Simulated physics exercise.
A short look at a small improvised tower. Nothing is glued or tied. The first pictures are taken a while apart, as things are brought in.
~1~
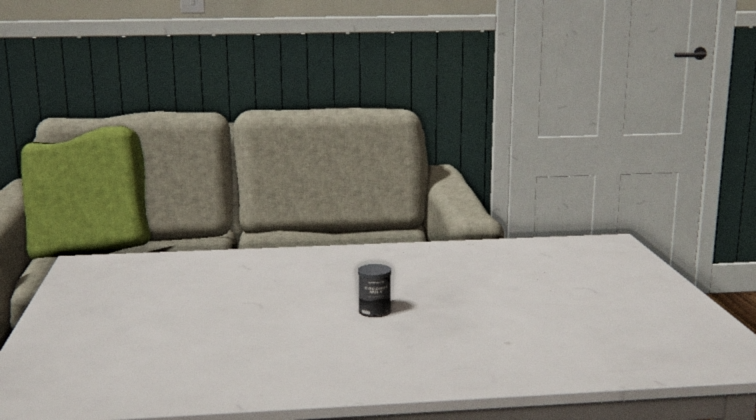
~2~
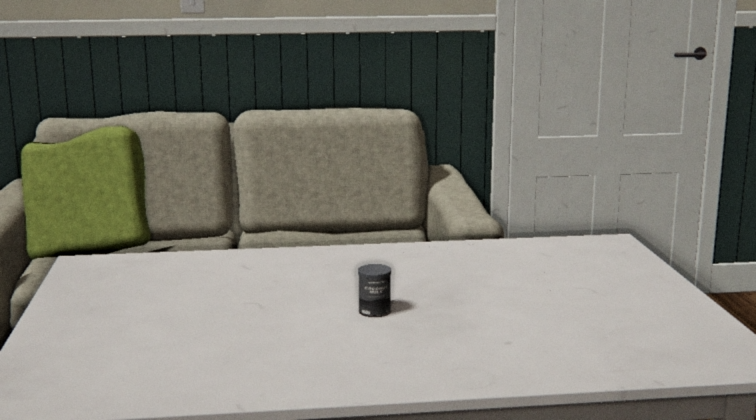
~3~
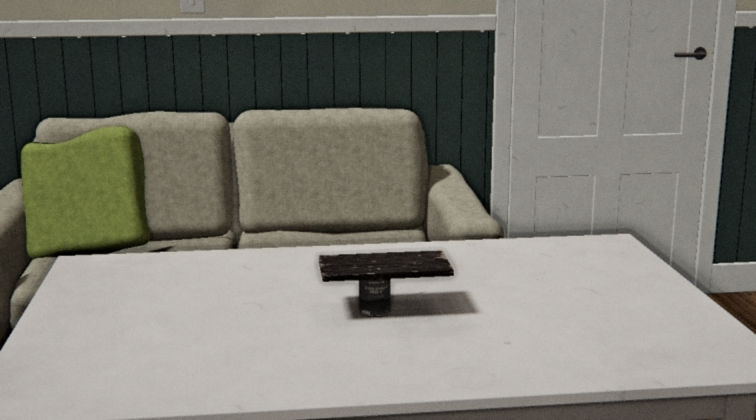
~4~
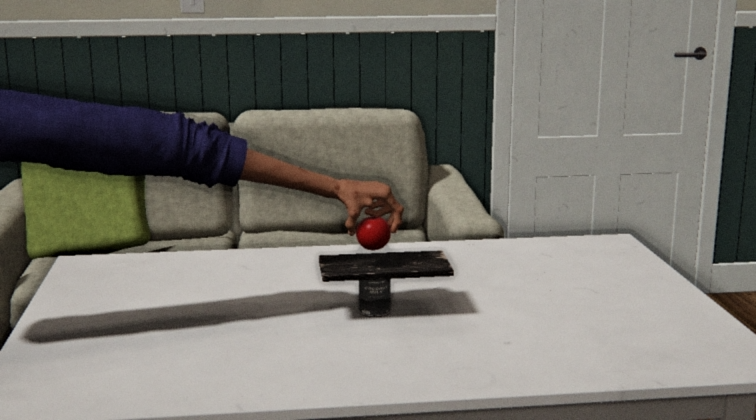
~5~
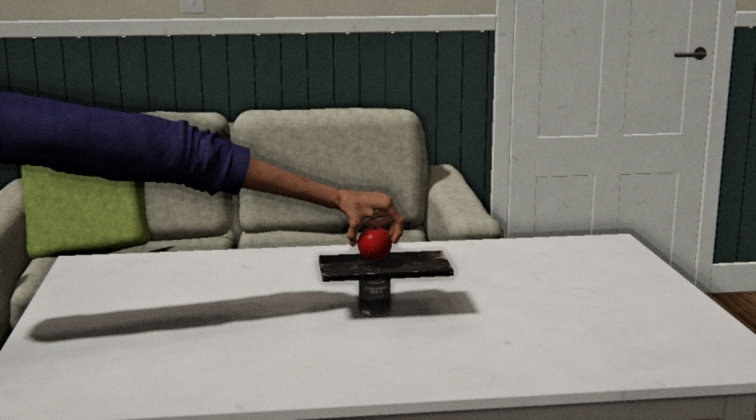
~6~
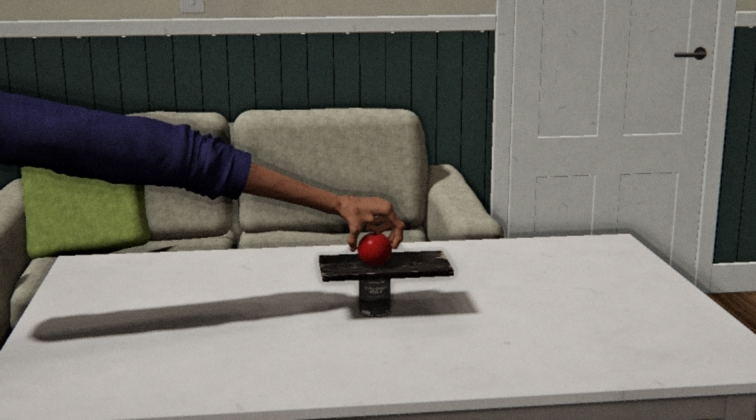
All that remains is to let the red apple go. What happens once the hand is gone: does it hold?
It holds.
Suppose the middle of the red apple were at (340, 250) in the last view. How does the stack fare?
Then it stays up.
Then, 0.40 s later than the last frame, all is still.
Then, 1.10 s later than the last frame, red apple resting near (375, 250).
When it is over, all 3 as before. End places, in pixels of the last picture, red apple near (375, 250). The stack stays up.
